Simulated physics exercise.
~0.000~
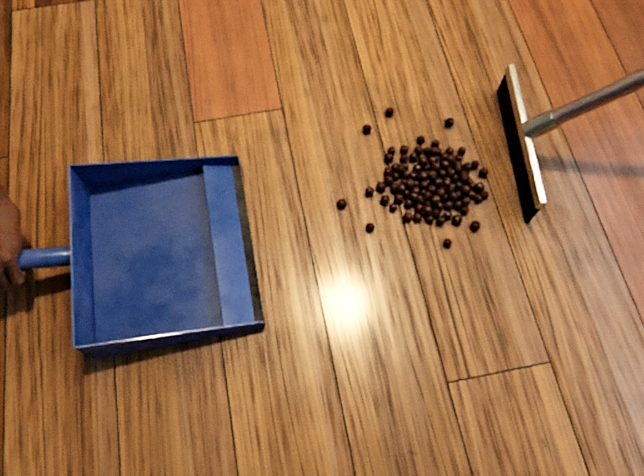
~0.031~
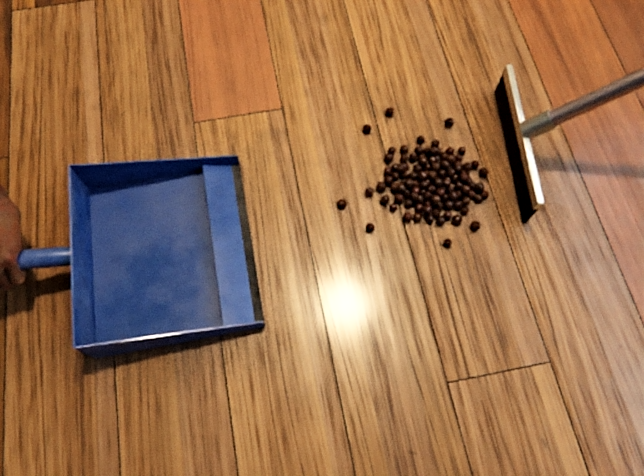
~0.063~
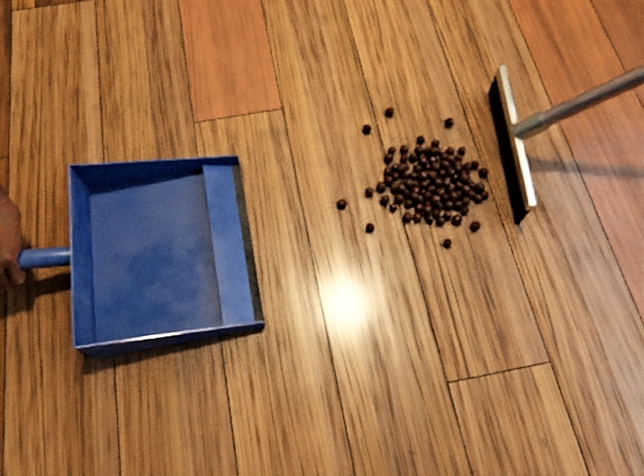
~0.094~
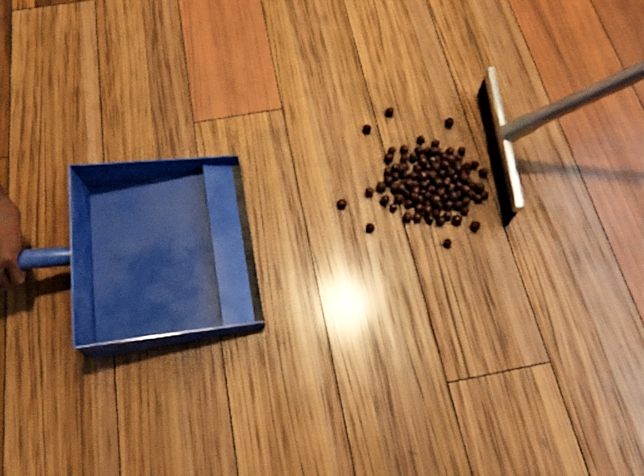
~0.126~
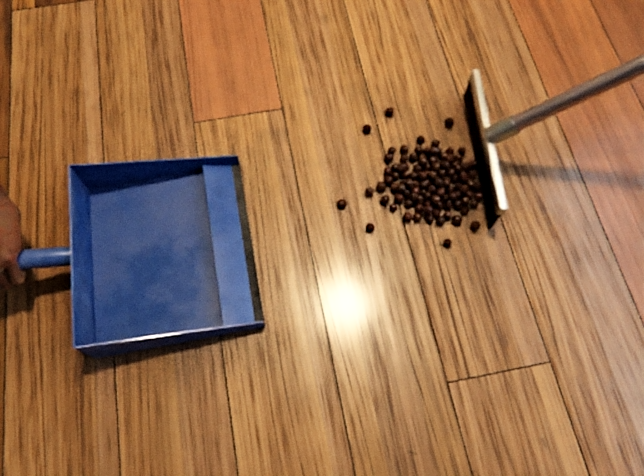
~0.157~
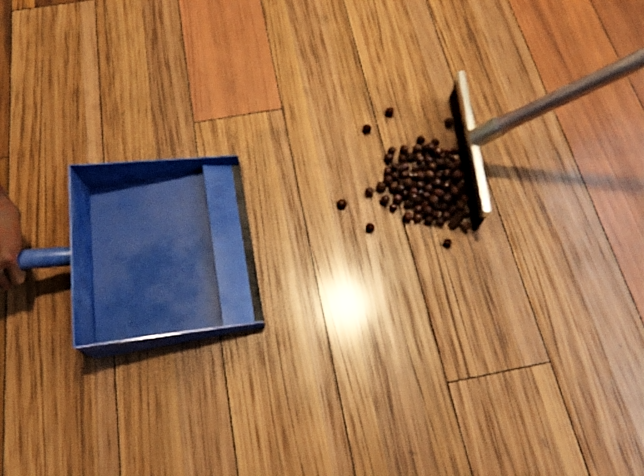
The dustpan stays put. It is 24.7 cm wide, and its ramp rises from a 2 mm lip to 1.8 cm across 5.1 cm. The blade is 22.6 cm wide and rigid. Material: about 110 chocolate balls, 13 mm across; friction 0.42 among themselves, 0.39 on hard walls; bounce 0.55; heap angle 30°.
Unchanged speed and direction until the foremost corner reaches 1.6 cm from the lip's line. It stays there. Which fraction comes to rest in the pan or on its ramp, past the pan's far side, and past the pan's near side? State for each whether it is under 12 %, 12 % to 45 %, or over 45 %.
Pan: My money's on a medium-sized share, far side: My money's on a medium-sized share, near side: My money's on a low share.
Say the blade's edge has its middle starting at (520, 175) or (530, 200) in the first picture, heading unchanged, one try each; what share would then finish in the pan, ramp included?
First try about 30 per cent, second about 20 per cent.
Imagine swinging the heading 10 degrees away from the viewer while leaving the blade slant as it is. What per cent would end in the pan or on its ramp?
20 per cent.
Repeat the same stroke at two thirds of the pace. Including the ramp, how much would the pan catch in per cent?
I'd guess it lands at about 25 per cent.
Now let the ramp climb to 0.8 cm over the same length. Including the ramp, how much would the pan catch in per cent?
Estimated share: Around 30 in a hundred.
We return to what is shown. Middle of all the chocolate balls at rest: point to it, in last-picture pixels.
Close to pixel (242, 193).
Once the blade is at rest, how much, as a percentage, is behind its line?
15 %.
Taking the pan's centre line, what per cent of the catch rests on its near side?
20 per cent.
After 0.37 s, middle of the blade 17 cm from the lip; 0 % over the lip, far side 15 %, near side 0 %.
After 0.51 s, middle of the blade 7 cm from the lip; 0 % over the lip, far side 25 %, near side 0 %.
Then, at 0.77 s, middle of the blade 3 cm from the lip; 30 % over the lip, far side 30 %, near side 5 %.
By 1.6 s all is still; pan 25 %, far side 30 %, near side 5 %, in front of the lip or behind the blade 40 %.
